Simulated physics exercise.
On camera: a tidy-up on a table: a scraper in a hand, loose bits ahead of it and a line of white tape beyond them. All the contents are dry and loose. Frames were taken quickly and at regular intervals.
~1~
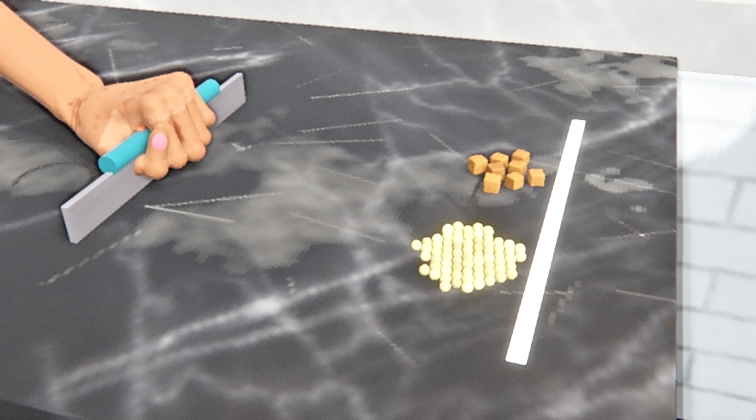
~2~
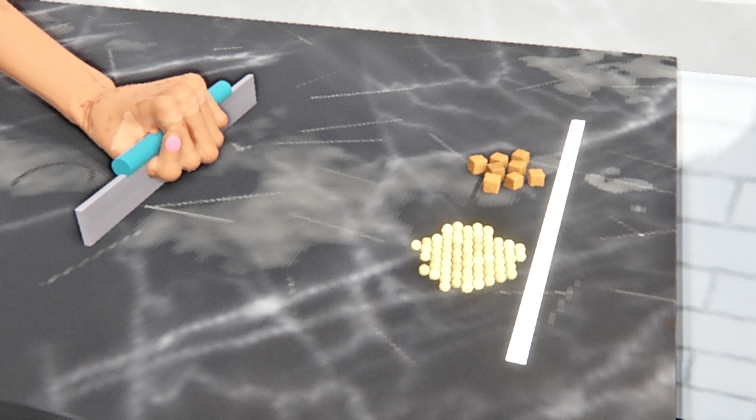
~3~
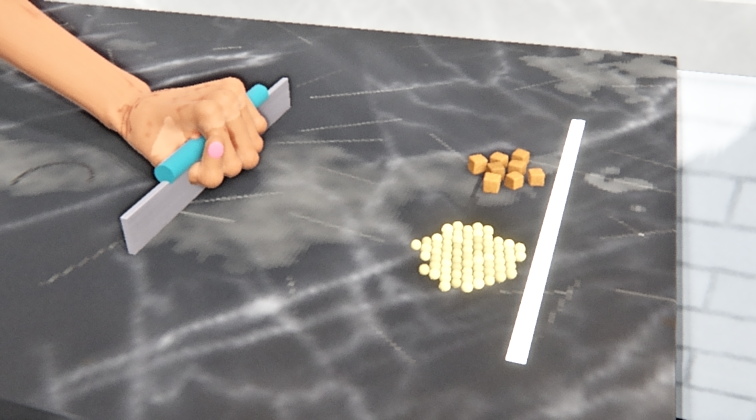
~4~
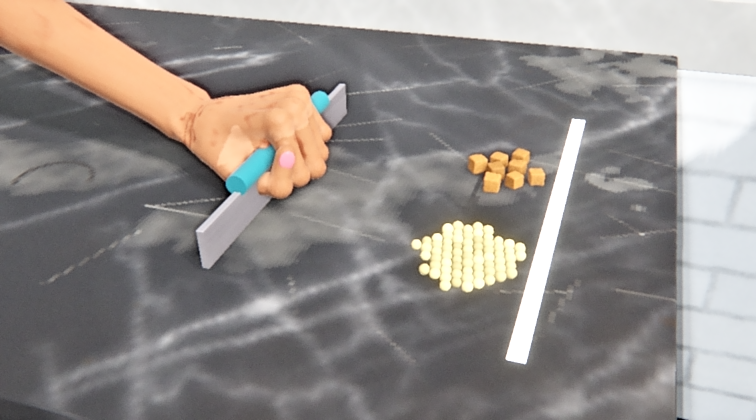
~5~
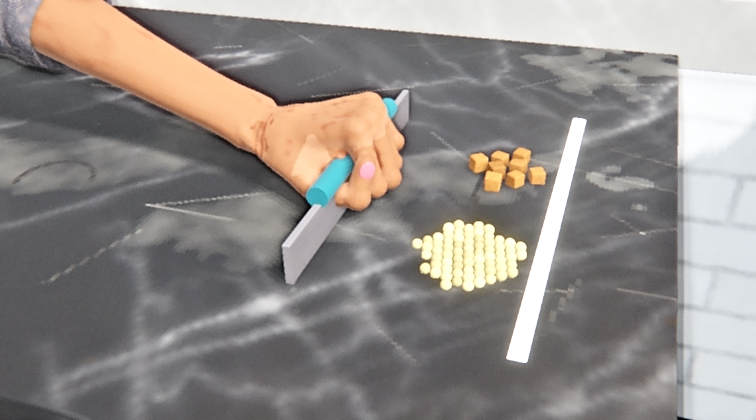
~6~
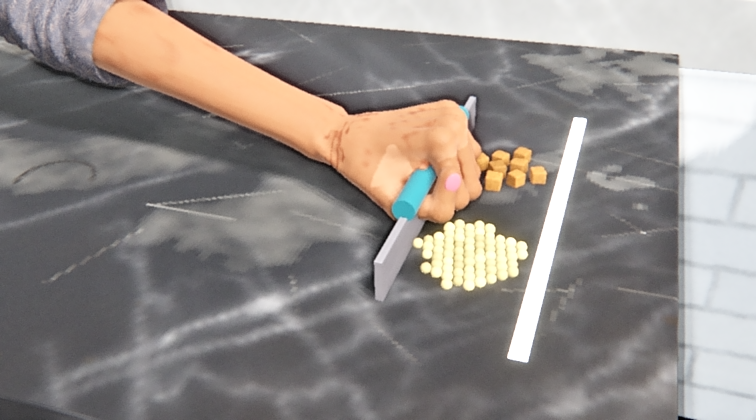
To begin with, a hand grips a scraper by its blue handle at the left of a dark marbled table, away from pale round beans, small brown cubes and a white strip. The hand slides the scraper rightward, slowly then faster, until its blade is right beside the still undisturbed piles.
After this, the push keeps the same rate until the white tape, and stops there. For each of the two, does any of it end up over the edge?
Near portion: Yes. Far portion: Yes.
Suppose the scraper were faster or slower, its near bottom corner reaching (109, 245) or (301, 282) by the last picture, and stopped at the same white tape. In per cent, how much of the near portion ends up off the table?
The first try gives 0 percent, the second 100 percent.
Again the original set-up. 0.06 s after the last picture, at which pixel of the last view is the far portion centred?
Near (549, 176).
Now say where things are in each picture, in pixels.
The first frame shows scraper near (84, 211), at rest; white tape near (577, 129), about a palm's width from the edge; edge at (678, 238); near portion near (468, 257), many soya beans; far portion near (496, 172), a few brown sugar cubes.
The second frame shows scraper near (98, 214); far portion near (495, 172).
The third frame shows scraper near (142, 221); near portion near (467, 257).
The fourth frame shows scraper near (216, 234); far portion near (496, 171).
The fifth frame shows scraper near (299, 248); near portion near (468, 256).
The sixth frame shows scraper near (388, 264); white tape near (578, 127); edge at (680, 236); near portion near (469, 255); far portion near (497, 170).
Then, 0.06 s on from there, scraper still moving, near (520, 176); near portion all on the table, its front near (597, 291); far portion all on the table, its front near (571, 185).
Then, 0.14 s on from there, scraper stopped at the white tape; near portion all on the table; far portion all on the table, its front near (684, 179).
Then, 0.42 s on from there, scraper stopped at the white tape; near portion the whole lot over the edge; far portion the whole lot over the edge.
In the end, scraper stopped at the white tape; near portion the whole lot over the edge; far portion the whole lot over the edge.
